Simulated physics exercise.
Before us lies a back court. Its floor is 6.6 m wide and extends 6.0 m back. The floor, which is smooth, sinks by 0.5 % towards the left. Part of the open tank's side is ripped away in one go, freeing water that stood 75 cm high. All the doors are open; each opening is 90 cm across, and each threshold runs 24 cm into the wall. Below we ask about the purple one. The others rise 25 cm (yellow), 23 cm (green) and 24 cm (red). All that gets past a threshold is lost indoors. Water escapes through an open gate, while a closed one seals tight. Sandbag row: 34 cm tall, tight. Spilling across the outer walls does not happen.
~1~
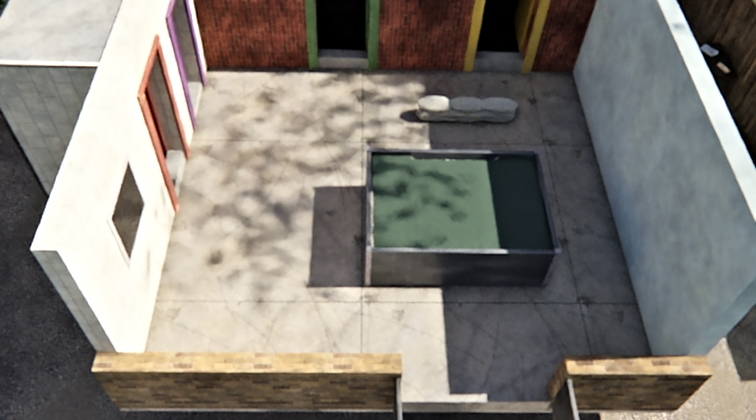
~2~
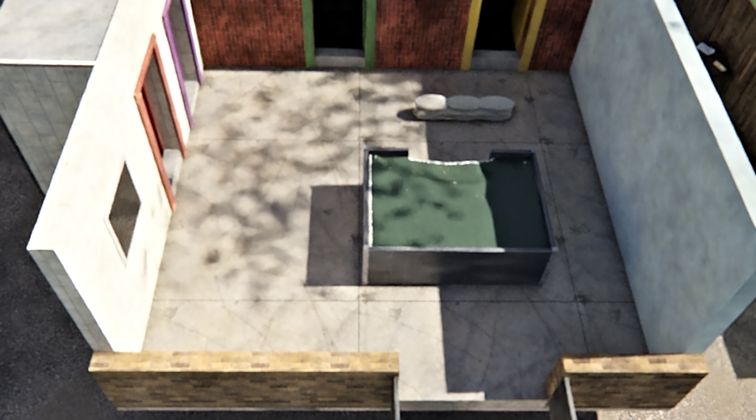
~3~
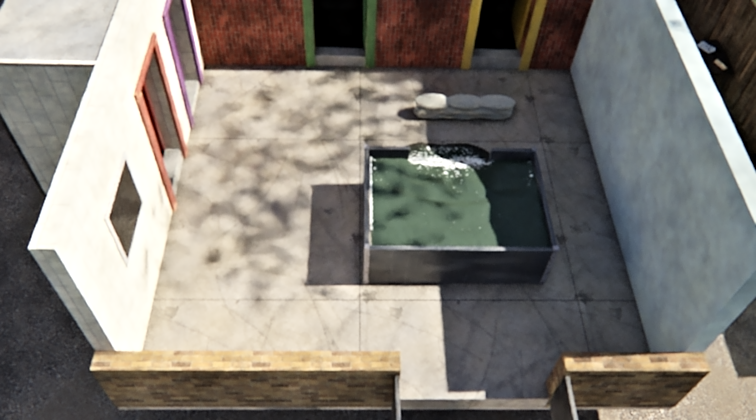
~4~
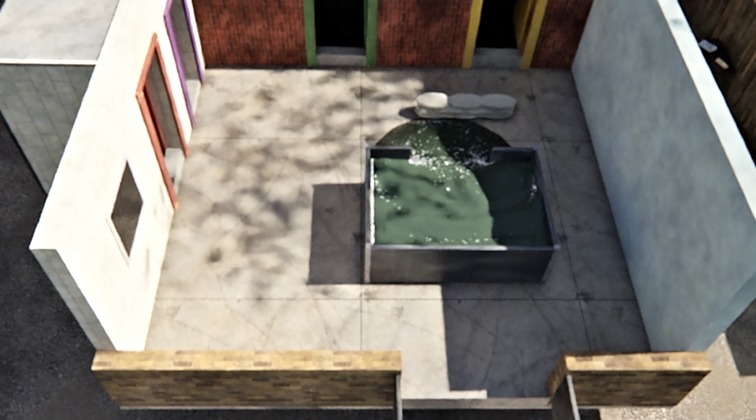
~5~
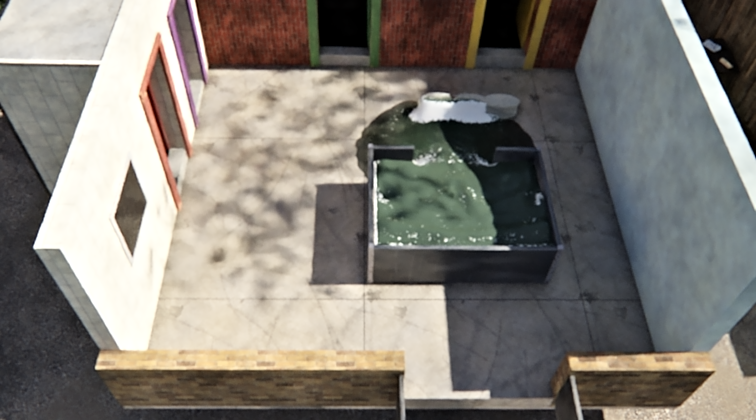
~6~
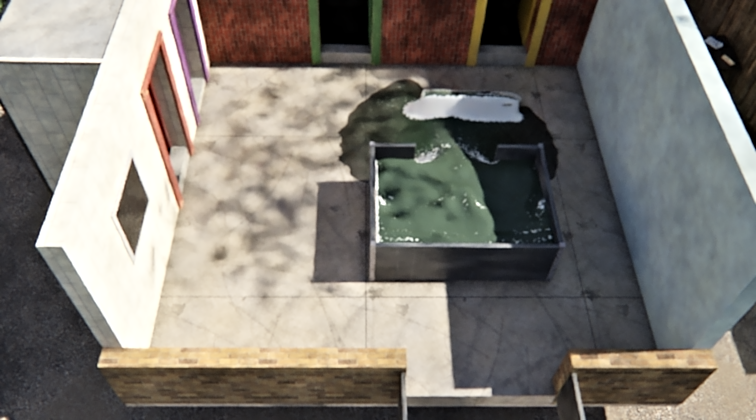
A paved court with pale side walls and a red brick back wall is seen from high above its front, the camera nearly still. A dark open tank of green water stands right of centre before a low pale row of sandbags, with red and purple doorways left, green and yellow behind. The tank's far side opens, and foaming water pours out backward, spreading around the sandbags.
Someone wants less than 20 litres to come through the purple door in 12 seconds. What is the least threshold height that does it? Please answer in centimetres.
It needs to be around 23 cm high.
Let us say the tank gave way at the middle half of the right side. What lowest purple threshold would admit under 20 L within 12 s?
In that case you'd want it roughly 10.0 cm high.
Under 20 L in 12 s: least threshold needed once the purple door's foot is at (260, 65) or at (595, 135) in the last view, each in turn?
Roughly 16 cm, then roughly 23 cm.
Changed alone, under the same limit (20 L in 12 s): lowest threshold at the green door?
For green: Close to 19 cm.
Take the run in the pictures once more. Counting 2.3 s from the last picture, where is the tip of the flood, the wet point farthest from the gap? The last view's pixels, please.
Around pixel (211, 63).
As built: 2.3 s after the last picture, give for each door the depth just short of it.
At the purple door the depth is 26 cm, at yellow 15 cm, at green 19 cm and at red 2 cm.
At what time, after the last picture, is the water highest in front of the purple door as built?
Around 2.6 s.
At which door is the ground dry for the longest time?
Red.
Then, 0.7 s after the last picture water covers 25 % of the floor, deepest (50 cm) near (448, 123); it has not reached the purple door.
Then, 2.3 s after the last picture water covers 50 % of the floor, deepest (32 cm) near (209, 70); 26 cm at the purple door, 27 litres in over its 12 cm threshold.
Then, 11.3 s after the last picture water covers 95 % of the floor, deepest (14 cm) near (144, 377); 7 cm at the purple door, 184 litres in over its 12 cm threshold.
At the purple door as built, the water peaked near 26 cm, 2.5 s after the last picture.
With a threshold of 21 cm, 28 litres would have come in within the 12 s; with 28 cm, 6 litres. So under 20 litres takes about 23 cm.
